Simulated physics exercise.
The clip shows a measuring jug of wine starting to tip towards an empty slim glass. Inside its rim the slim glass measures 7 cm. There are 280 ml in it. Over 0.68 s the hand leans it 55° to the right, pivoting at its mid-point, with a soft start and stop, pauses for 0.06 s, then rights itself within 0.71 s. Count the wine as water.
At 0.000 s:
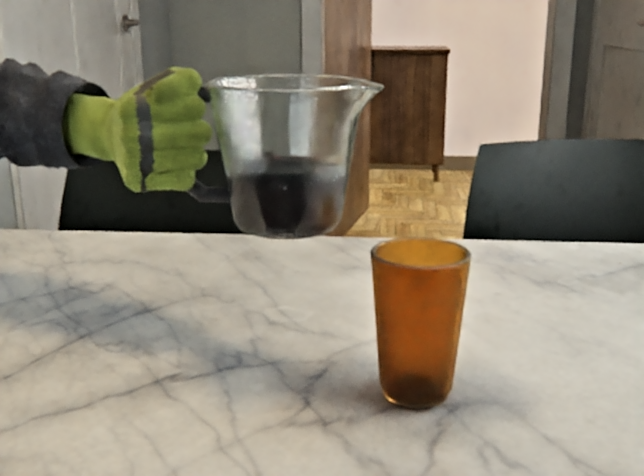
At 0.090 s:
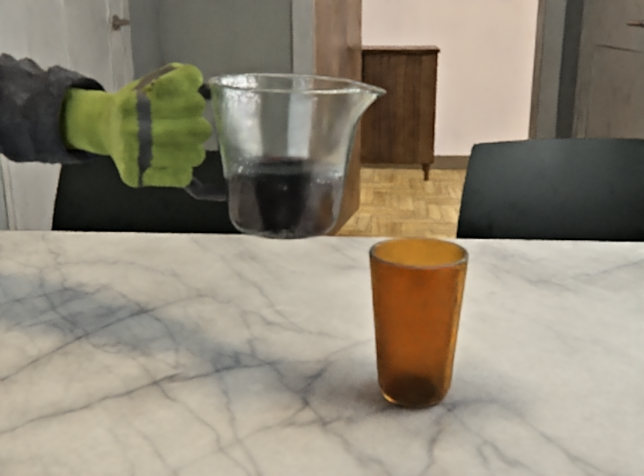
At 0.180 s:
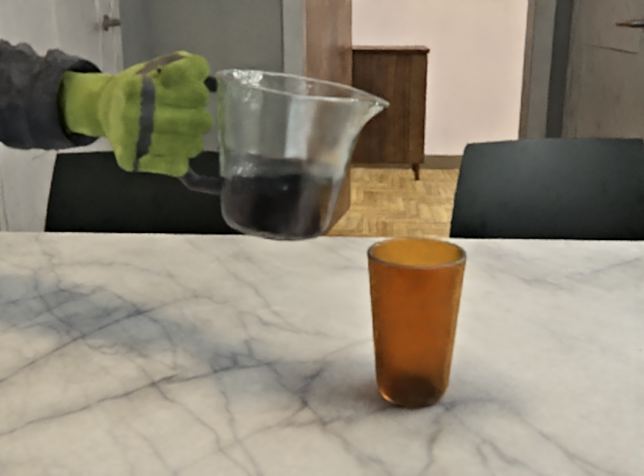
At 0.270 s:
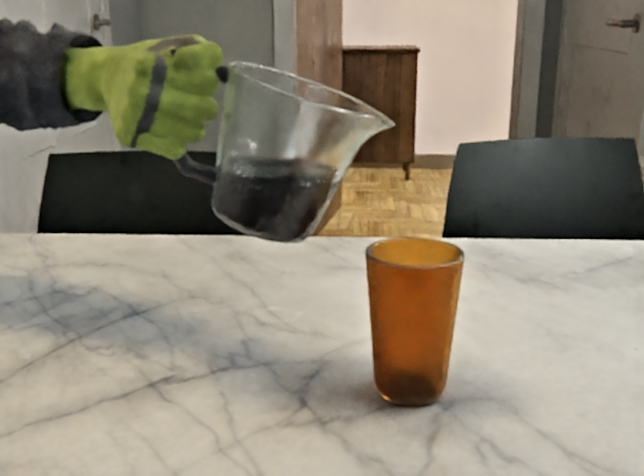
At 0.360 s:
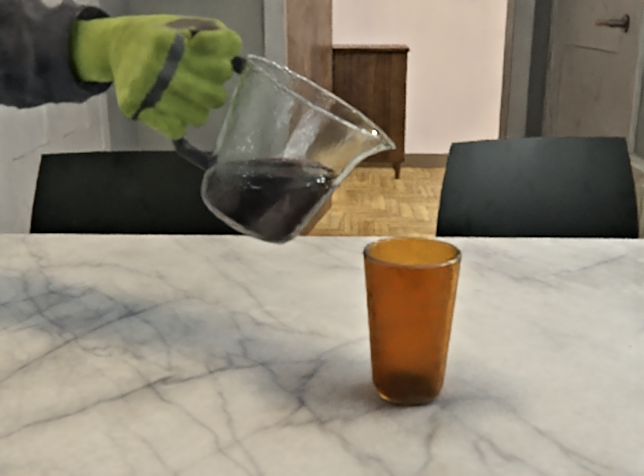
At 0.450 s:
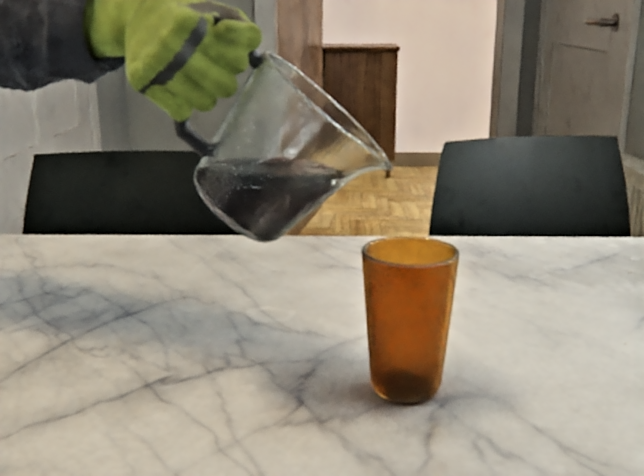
A hand in a yellow-green glove and dark sleeve holds a clear glass jug of dark liquid above a grey-veined white marble table, seen from the table's near side. An amber glass stands to the right, with black chairs, a wooden cabinet and doors behind. The hand leans the jug steadily rightward, lowering its spout, while the camera shifts slightly, sliding the background left.
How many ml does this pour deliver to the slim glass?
The slim glass gets roughly 30 ml.
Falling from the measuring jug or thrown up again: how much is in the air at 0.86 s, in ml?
Some 10 ml.
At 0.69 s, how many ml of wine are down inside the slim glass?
Some 0 ml.
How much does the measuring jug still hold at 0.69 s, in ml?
About 270 ml.
Then, 0.69 s in, the tilt is 55° and the slim glass has 0 ml, the measuring jug 270 ml, and 0 ml is on the table.
Then, 0.86 s in, the tilt is 51° and the slim glass has 15 ml, the measuring jug 255 ml, and 0 ml is on the table.
Then, 1.04 s in, the tilt is 34° and the slim glass has 30 ml, the measuring jug 245 ml, and 0 ml is on the table.
Then, 1.24 s in, the tilt is 11° and the slim glass has 30 ml, the measuring jug 245 ml, and 0 ml is on the table.
Finally, the slim glass has 30 ml, the measuring jug 245 ml, and 0 ml is on the table.
